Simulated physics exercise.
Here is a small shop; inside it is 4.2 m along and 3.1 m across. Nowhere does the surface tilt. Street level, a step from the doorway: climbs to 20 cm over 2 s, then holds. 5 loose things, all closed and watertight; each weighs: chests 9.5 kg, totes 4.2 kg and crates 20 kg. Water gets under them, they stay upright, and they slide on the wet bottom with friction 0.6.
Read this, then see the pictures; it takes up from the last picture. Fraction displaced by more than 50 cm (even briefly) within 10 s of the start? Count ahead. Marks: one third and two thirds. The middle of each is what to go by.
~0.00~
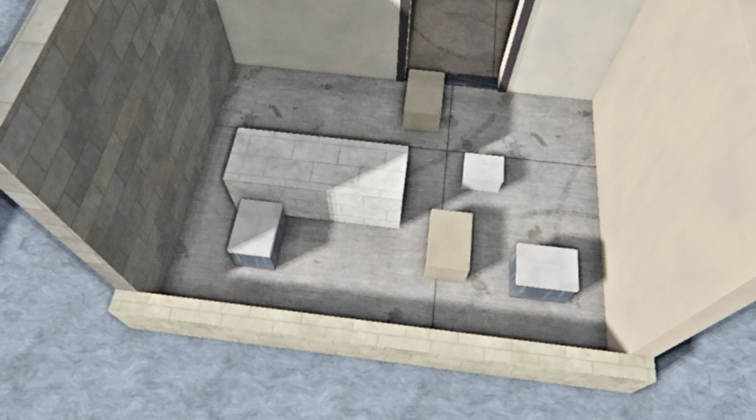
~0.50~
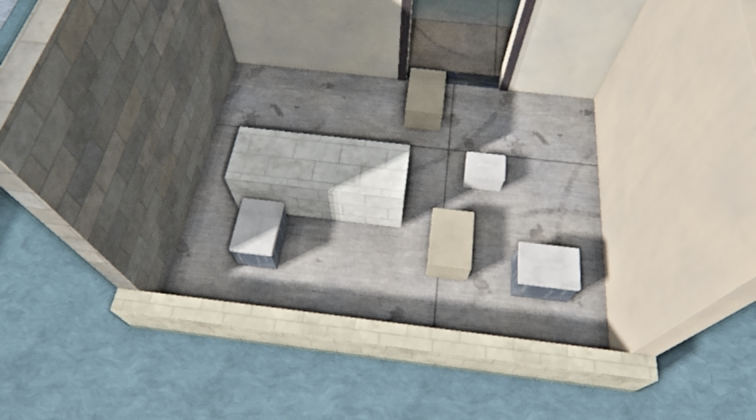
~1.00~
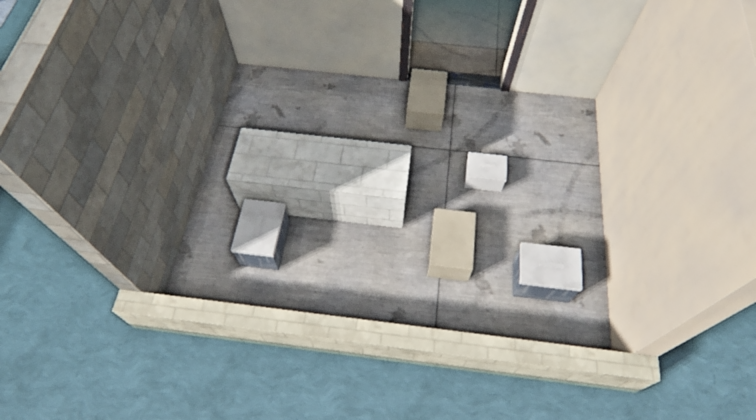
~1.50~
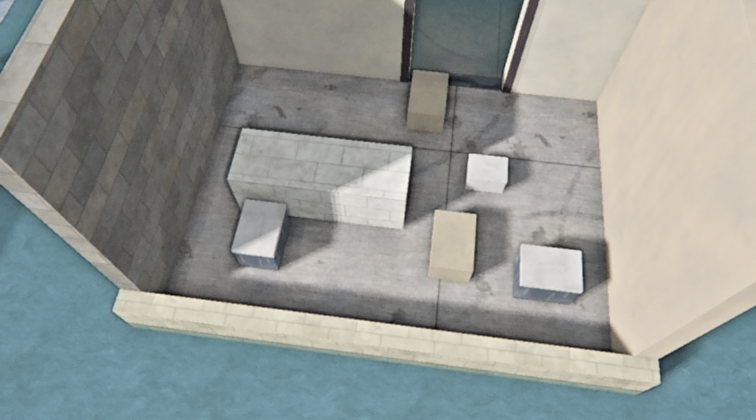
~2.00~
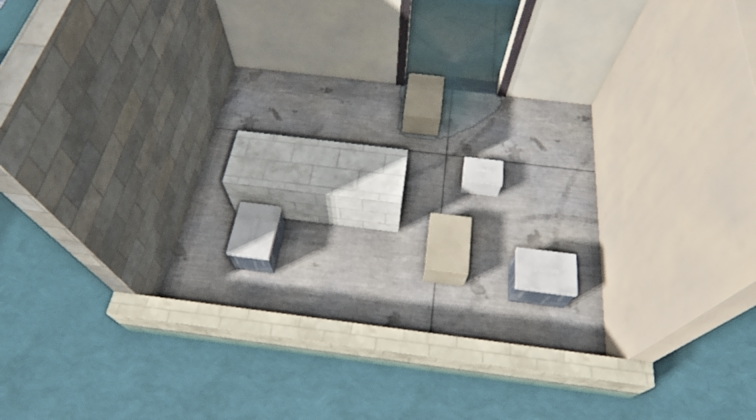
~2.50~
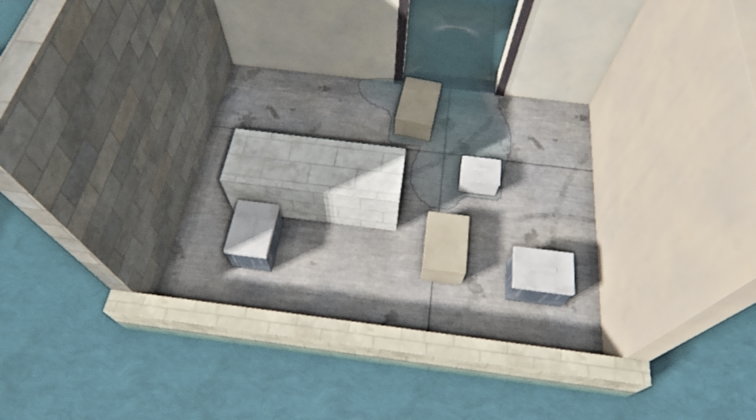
The count is two thirds or higher.
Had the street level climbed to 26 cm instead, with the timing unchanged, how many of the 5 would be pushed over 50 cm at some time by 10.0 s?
Then 5 of them.
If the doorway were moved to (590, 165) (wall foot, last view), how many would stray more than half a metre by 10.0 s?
Result: 2 of them.
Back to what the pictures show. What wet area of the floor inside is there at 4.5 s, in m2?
Somewhere about 9.0 m2, give or take.
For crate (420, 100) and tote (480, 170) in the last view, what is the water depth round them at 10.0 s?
I'd estimate 8 cm for the first and 12 cm for the second.
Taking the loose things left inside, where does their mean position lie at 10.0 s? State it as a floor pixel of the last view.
They're centred close to (263, 209).
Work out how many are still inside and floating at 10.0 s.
By my count, 4.
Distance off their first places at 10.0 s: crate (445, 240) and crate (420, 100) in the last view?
Net displacement, in order: 150 cm; 120 cm.
After 3.5 s 2 of 5 are over 50 cm from their spots; 0 afloat.
After 4.5 s 3 of 5 are over 50 cm from their spots; 1 afloat.
After 7.0 s 3 of 5 are over 50 cm from their spots; 2 afloat.
After 10.0 s 5 of 5 are over 50 cm from their spots, and 5 have been at some point; 4 afloat.
